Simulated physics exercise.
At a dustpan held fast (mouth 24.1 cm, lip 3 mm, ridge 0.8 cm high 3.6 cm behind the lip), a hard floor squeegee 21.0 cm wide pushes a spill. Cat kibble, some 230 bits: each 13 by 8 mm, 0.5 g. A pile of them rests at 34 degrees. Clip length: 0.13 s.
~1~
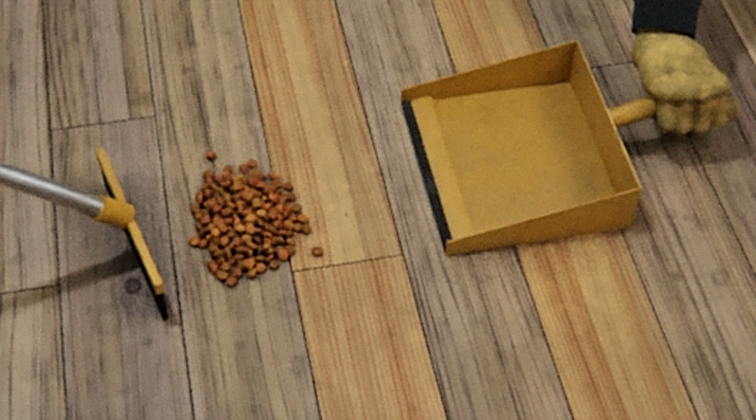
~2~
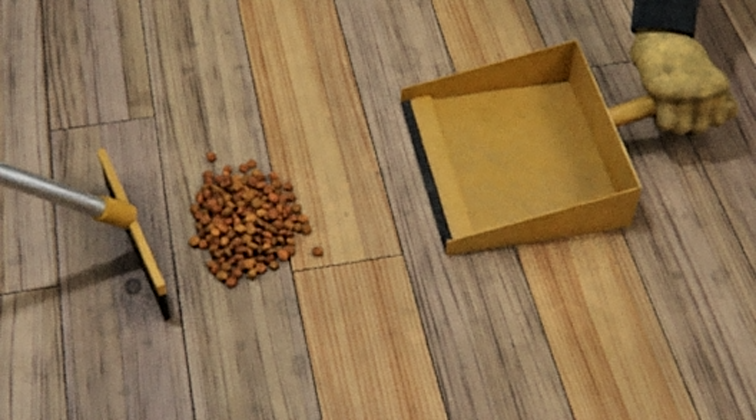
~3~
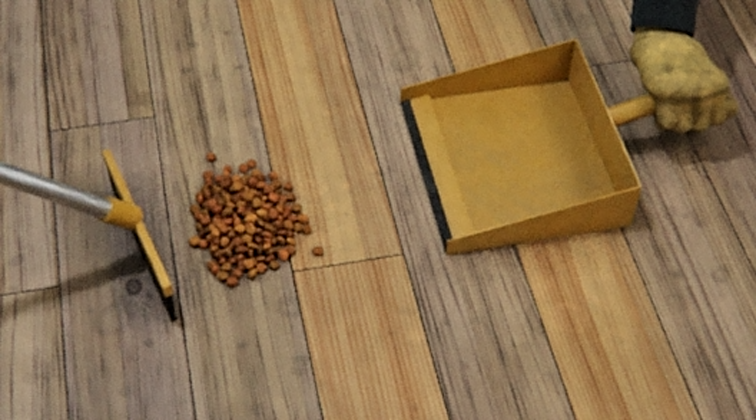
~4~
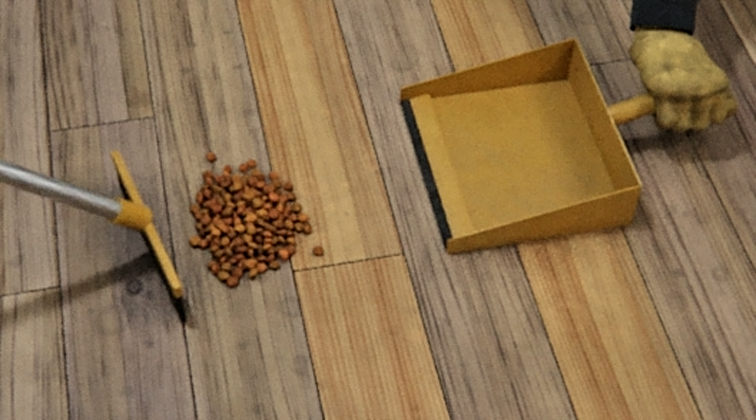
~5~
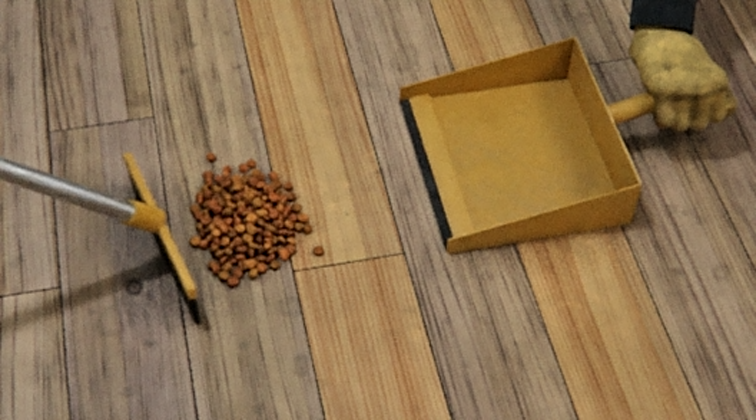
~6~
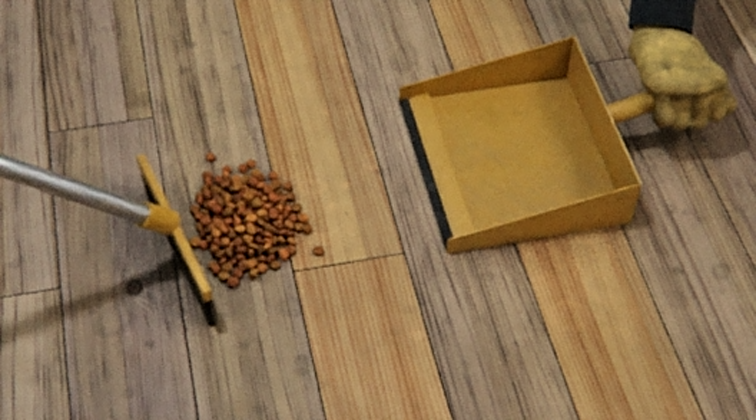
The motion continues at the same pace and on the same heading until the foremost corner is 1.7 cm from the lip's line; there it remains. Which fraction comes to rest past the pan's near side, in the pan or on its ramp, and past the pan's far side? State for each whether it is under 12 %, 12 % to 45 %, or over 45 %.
In the end near side: An intermediate share; pan: A minor share; far side: A minor share.
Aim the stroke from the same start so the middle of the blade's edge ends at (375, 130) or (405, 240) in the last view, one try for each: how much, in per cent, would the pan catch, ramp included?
I'd expect around 30 percent, then around 10 percent.
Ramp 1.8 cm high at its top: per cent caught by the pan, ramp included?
Roughly 0 per cent.
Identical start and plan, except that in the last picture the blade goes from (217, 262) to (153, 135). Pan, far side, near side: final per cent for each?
Pan 40 % / far 15 % / near 5 %.
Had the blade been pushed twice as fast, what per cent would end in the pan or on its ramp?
Share: Close to 20 %.
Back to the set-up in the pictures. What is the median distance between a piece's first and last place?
Median: Approx. 16 cm.
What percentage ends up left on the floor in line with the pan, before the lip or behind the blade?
That works out near 80 percent.
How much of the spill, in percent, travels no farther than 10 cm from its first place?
Around 35 in a hundred.
Then, 0.22 s after the last picture, middle of the blade 17 cm from the lip; 0 % over the lip, far side 0 %, near side 5 %.
Then, 0.37 s after the last picture, middle of the blade 8 cm from the lip; 0 % over the lip, far side 0 %, near side 15 %.
Then, 0.64 s after the last picture, middle of the blade 4 cm from the lip; 0 % over the lip, far side 0 %, near side 20 %.
In the end, near side 20 %, pan 0 %, far side 0 %, in front of the lip or behind the blade 80 %.
